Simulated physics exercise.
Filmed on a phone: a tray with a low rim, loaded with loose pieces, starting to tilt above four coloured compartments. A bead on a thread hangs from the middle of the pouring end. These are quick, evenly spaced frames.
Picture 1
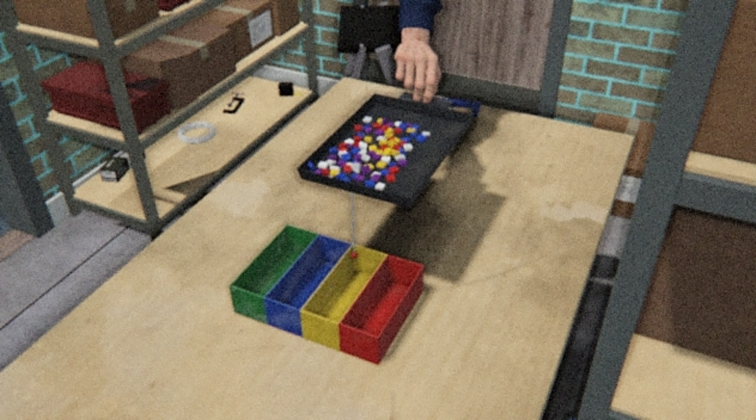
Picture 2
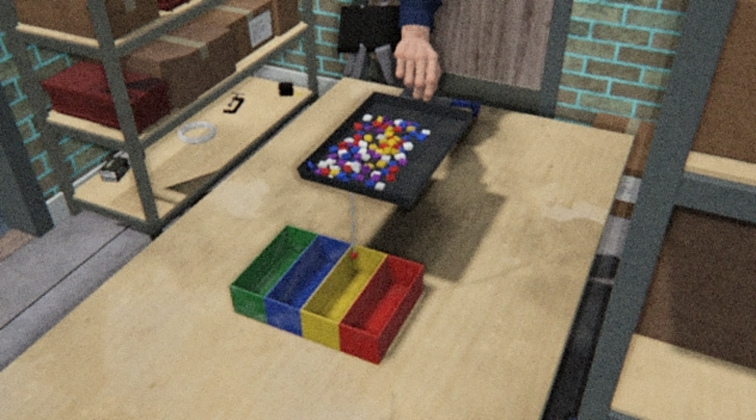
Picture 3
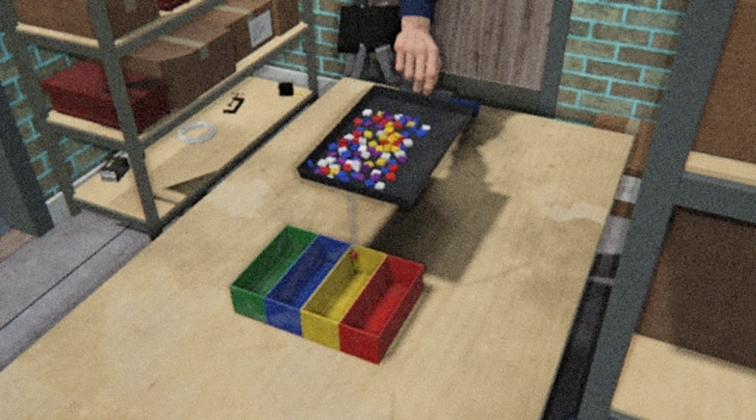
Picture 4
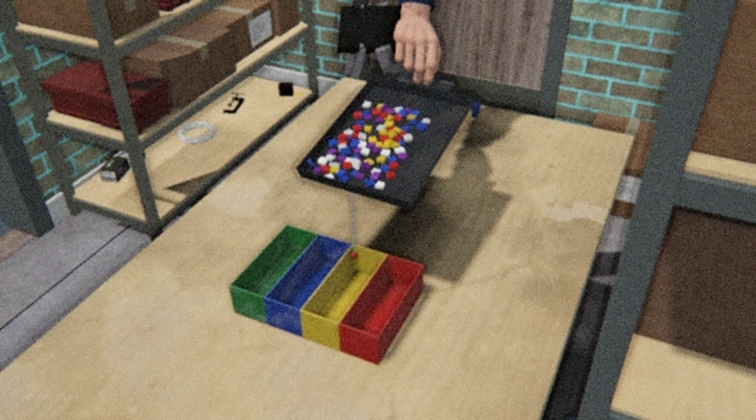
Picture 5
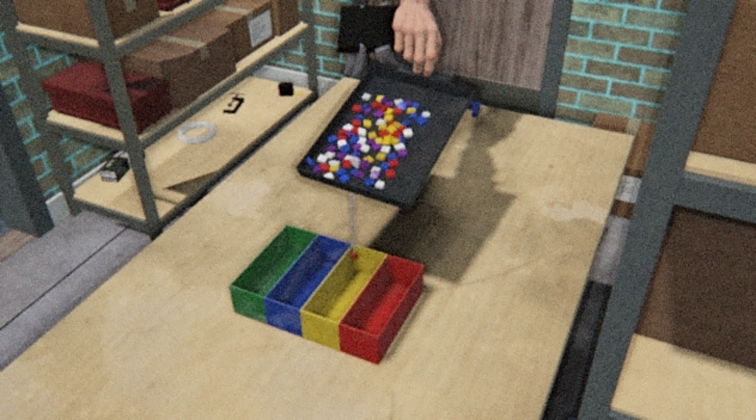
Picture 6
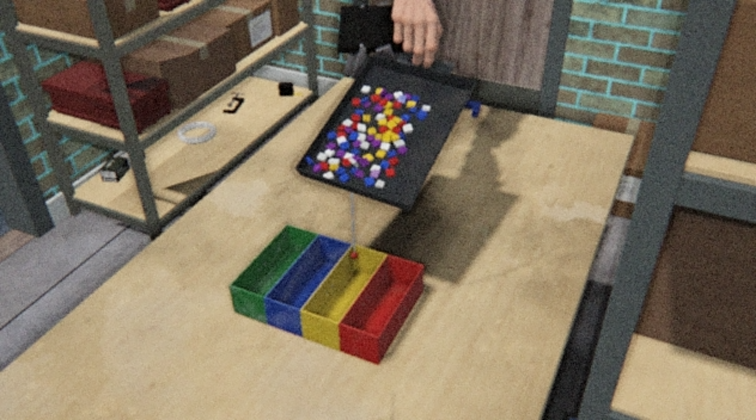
A hand in a dark sleeve reaches in at the far end of a pale wooden table, seen from above in a storeroom with loaded shelves and a teal-jointed brick wall. A black tray of mixed coloured pieces sits above green, blue, yellow and red compartments, left to right. The tray's far end rises steadily with the hand, its near edge dipping slightly to the right, while the compartments stay still.
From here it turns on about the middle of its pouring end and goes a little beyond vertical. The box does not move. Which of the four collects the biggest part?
The red one ends fullest.
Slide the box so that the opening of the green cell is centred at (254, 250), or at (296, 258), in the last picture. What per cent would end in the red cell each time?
In turn 40 and 40 in a hundred.
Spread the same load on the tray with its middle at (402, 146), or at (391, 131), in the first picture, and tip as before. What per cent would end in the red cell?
The first gives 60 %, the second 60 %.
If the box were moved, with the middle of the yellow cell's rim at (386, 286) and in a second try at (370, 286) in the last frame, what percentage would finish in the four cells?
Roughly 100 per cent, and 100 per cent.
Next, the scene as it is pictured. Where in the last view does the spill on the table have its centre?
Roughly at (444, 354).
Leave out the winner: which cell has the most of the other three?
Second comes the yellow one.
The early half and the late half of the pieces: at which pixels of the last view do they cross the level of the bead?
The first part at (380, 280); the rest at (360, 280).
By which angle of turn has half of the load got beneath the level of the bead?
At about 110°.
Soon, tray tipped steeply; all on the tray.
A while on, tray tipped right over; most on the tray; a small part in the red cell; a stray few in the yellow cell; a stray few falling or outside the box.
Towards the end, tray tipped past a quarter turn; about half in the red cell; about a third in the yellow cell; a small part in the blue cell; a small part falling or outside the box.
Finally, tray tipped past a quarter turn; about half in the red cell; about a third in the yellow cell; a small part in the blue cell; none in the green cell; a small part outside the box.
